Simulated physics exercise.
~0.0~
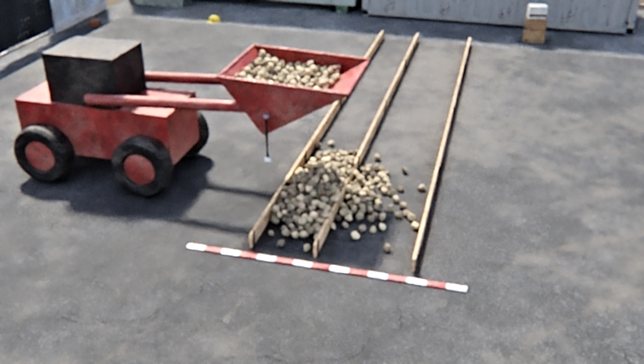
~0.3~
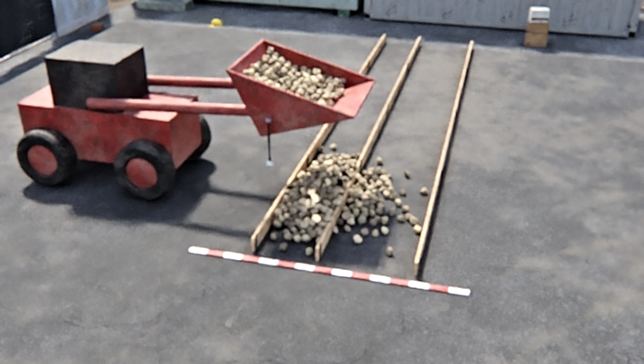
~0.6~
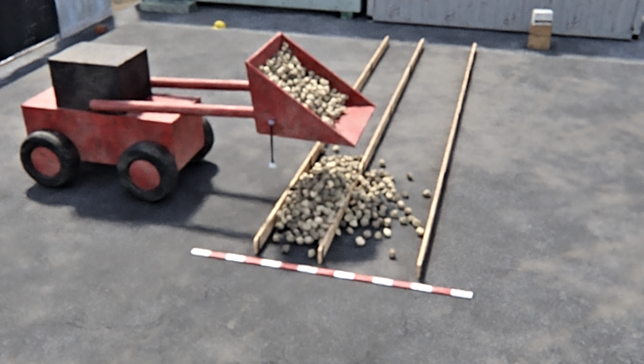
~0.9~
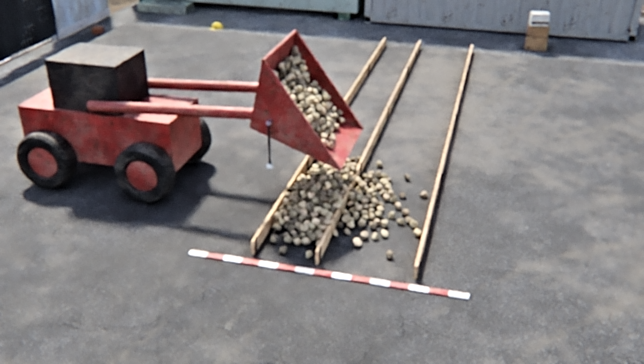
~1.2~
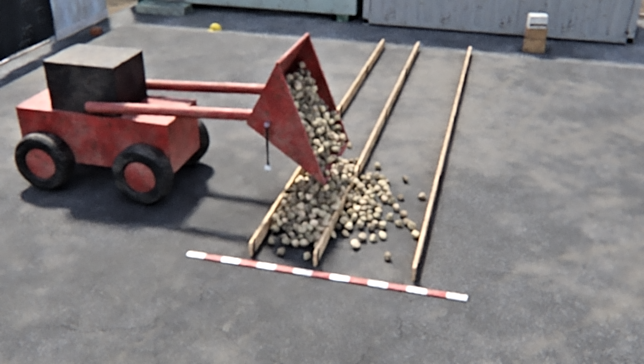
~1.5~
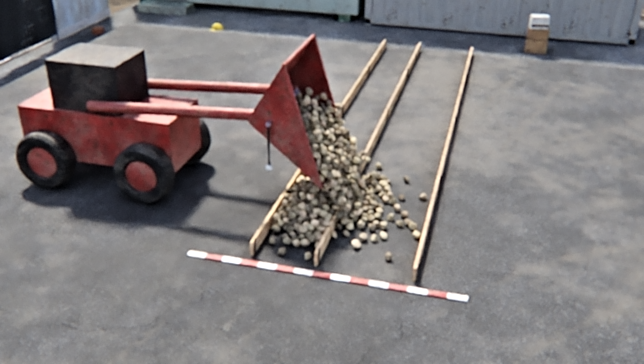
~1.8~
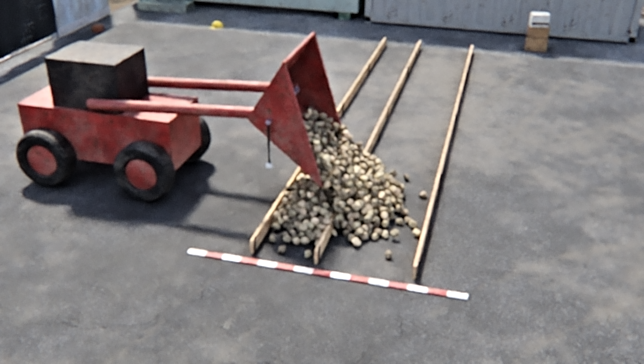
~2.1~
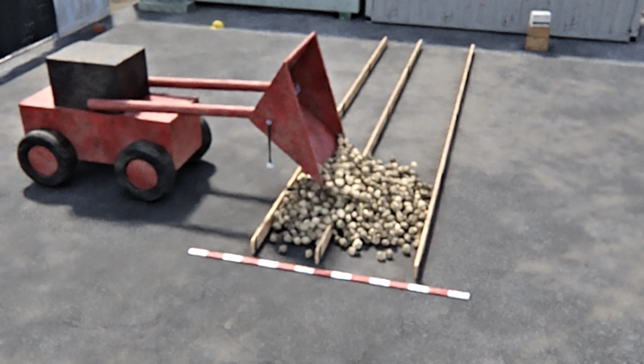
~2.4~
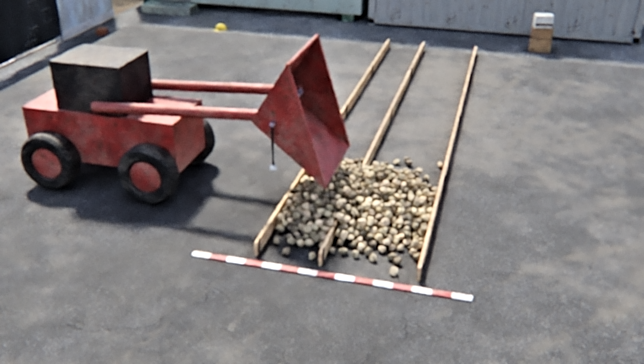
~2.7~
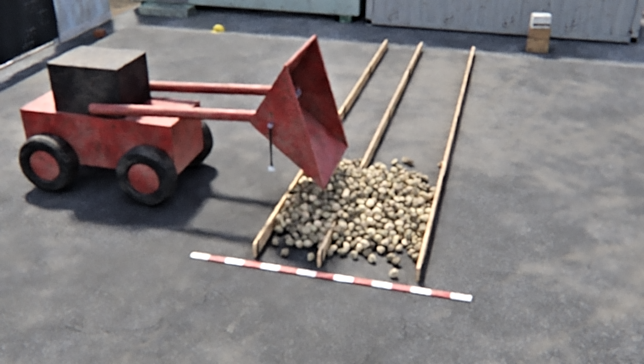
On a paved yard, a red loader tips its bucket and empties stones onto a pile between planks.
